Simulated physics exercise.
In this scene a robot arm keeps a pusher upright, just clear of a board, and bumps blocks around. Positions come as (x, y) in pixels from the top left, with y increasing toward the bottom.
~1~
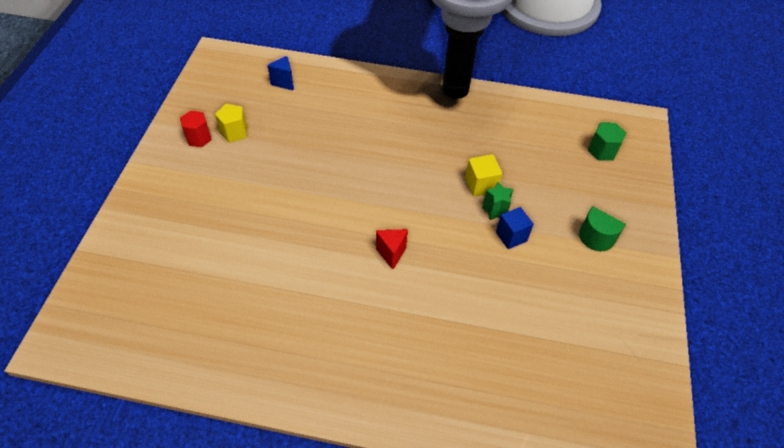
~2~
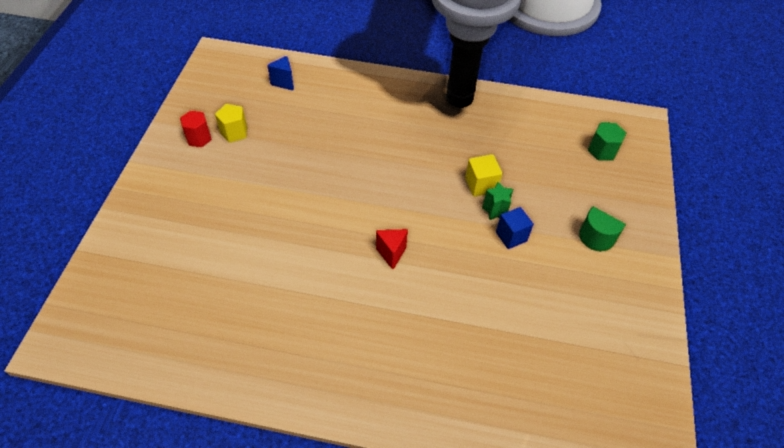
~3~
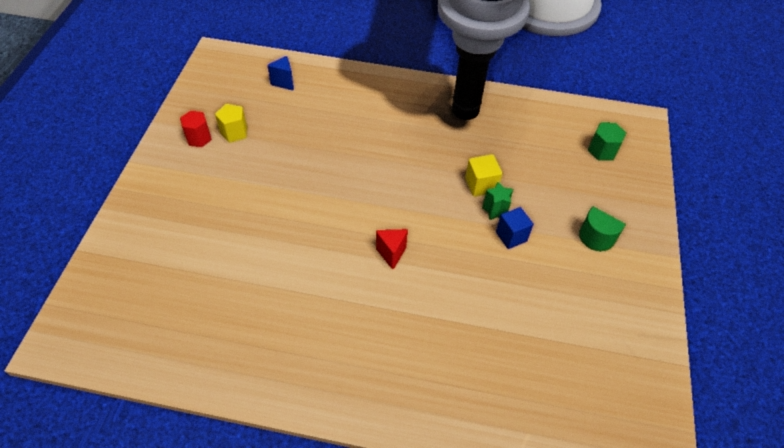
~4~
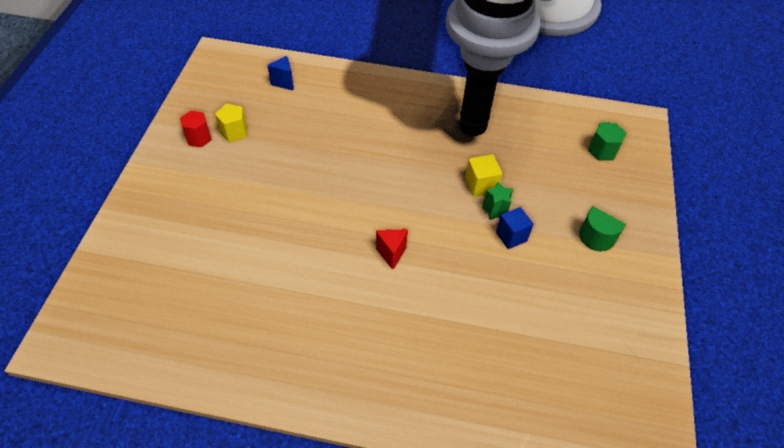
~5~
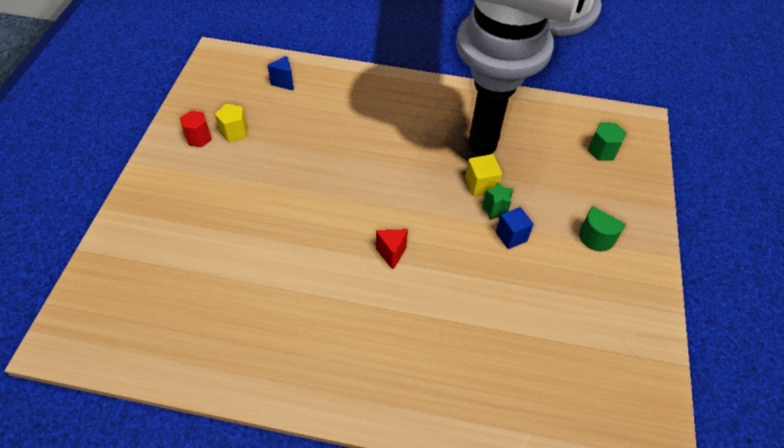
A black-tipped robot arm reaches in from the top of a pale wooden board on blue carpet, seen from above at an angle by a still camera. Red and yellow blocks and a blue triangle sit at left, a red triangle near the middle, and yellow, green and blue blocks right of centre, with two green ones beyond. The tip slides down and slightly right to the yellow cube, while the blocks stay put.
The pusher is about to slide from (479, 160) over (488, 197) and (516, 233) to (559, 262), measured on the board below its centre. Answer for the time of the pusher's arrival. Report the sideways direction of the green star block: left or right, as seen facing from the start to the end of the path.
The shift is to the right of that direction.
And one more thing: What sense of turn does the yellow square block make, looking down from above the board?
Clockwise rotation.
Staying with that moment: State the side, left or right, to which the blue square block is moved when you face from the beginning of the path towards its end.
The blue square block goes right.
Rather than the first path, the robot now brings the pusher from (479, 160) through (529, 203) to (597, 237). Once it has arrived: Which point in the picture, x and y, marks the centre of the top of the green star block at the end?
The green star block ends near (495, 206).
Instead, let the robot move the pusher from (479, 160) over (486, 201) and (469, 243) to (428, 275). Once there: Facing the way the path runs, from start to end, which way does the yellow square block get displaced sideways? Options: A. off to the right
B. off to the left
B.
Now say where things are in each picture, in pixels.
In the first frame, pusher tip (455, 91); block tops, yellow square block (486, 166); green star block (501, 192); blue square block (517, 219); green half-round block (605, 221).
In the second frame, pusher (460, 99); blocks unchanged.
In the third frame, pusher (465, 111); blocks unchanged.
In the fourth frame, pusher (473, 127); blocks unchanged.
In the fifth frame, pusher (482, 146); yellow square block (486, 166); green star block (501, 192); blue square block (517, 219); green half-round block (605, 221).
The first path, step by step. One third of the way, pusher (492, 183); yellow square block (498, 202); green star block (510, 223), turned 25° clockwise; blue square block (526, 242), turned 25° anticlockwise.
Two thirds of the way, pusher (520, 220); yellow square block (514, 240), turned 50° clockwise; green star block (501, 259), turned 75° clockwise; blue square block (530, 267).
At the end, pusher (565, 249); yellow square block (516, 243), turned 60° clockwise; green star block (501, 262), turned 85° clockwise; blue square block (532, 270), turned 120° anticlockwise; green half-round block in place.
